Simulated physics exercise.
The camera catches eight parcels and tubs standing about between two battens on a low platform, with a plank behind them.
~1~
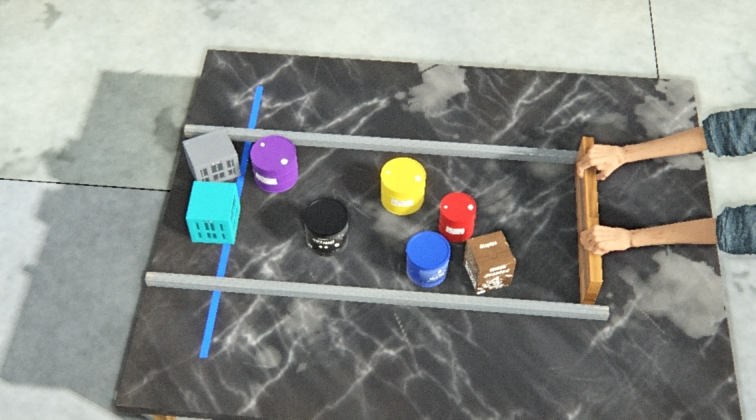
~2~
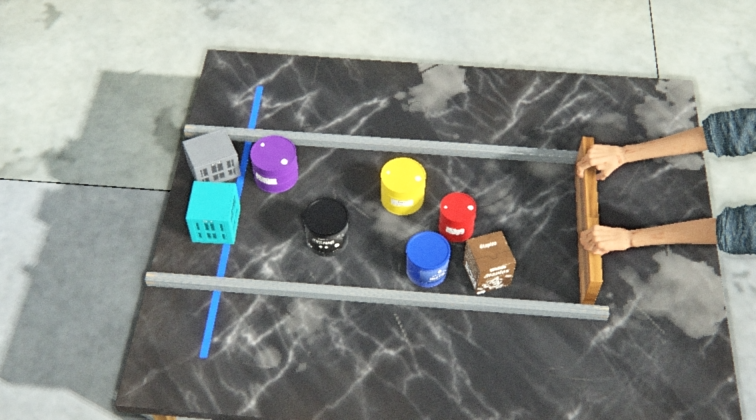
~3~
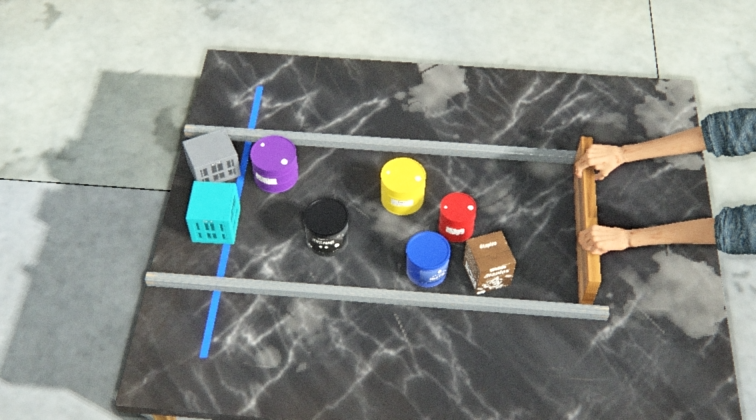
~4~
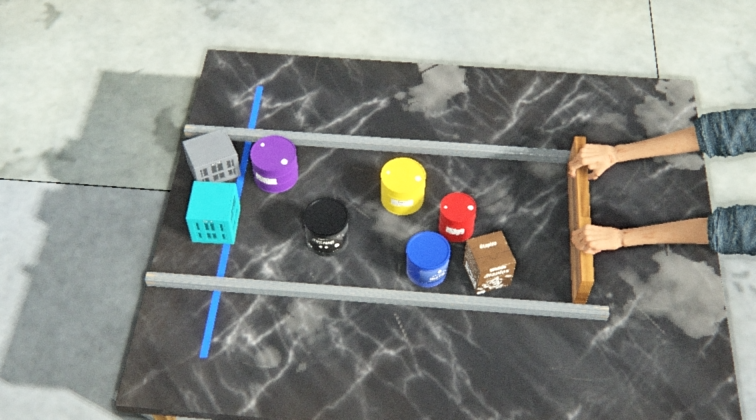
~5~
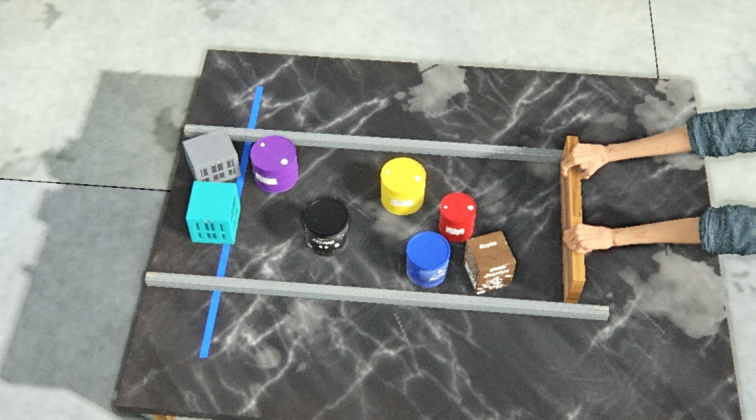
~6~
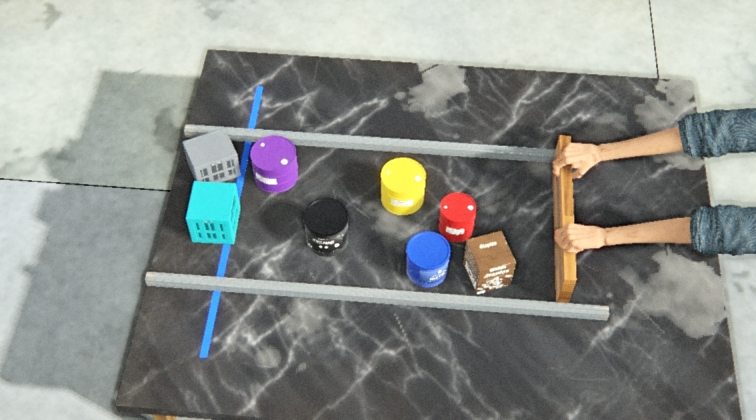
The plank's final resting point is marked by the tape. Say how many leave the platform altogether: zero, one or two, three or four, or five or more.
Honestly, the ones lost over the side add up to one, maybe two.
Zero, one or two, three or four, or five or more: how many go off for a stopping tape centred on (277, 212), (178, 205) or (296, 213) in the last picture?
In the order of the places given: None; five or more; none at all.
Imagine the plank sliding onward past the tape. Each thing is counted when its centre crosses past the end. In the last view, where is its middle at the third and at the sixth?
In pixels, around (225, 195) followed by around (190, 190).
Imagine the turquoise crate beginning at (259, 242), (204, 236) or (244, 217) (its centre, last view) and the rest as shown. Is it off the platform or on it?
First it tips off, next it tips off, and last it tips off.
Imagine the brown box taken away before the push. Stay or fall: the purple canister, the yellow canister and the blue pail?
Note: Purple canister stays up top / yellow canister stays up top / blue pail stays up top.
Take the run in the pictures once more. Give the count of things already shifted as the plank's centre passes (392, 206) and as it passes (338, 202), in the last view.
Moved so far: 5, later 5.
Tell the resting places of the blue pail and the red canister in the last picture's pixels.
Listed as asked: First (165, 245), and then (215, 203).
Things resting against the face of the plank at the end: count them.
Tally at the end: 3.
Soon after, none off yet; grey crate at rest near (212, 159); turquoise crate at rest near (214, 213); purple canister at rest near (275, 164).
By the end, the number that fall off is one or two; fallen, turquoise crate and grey crate.
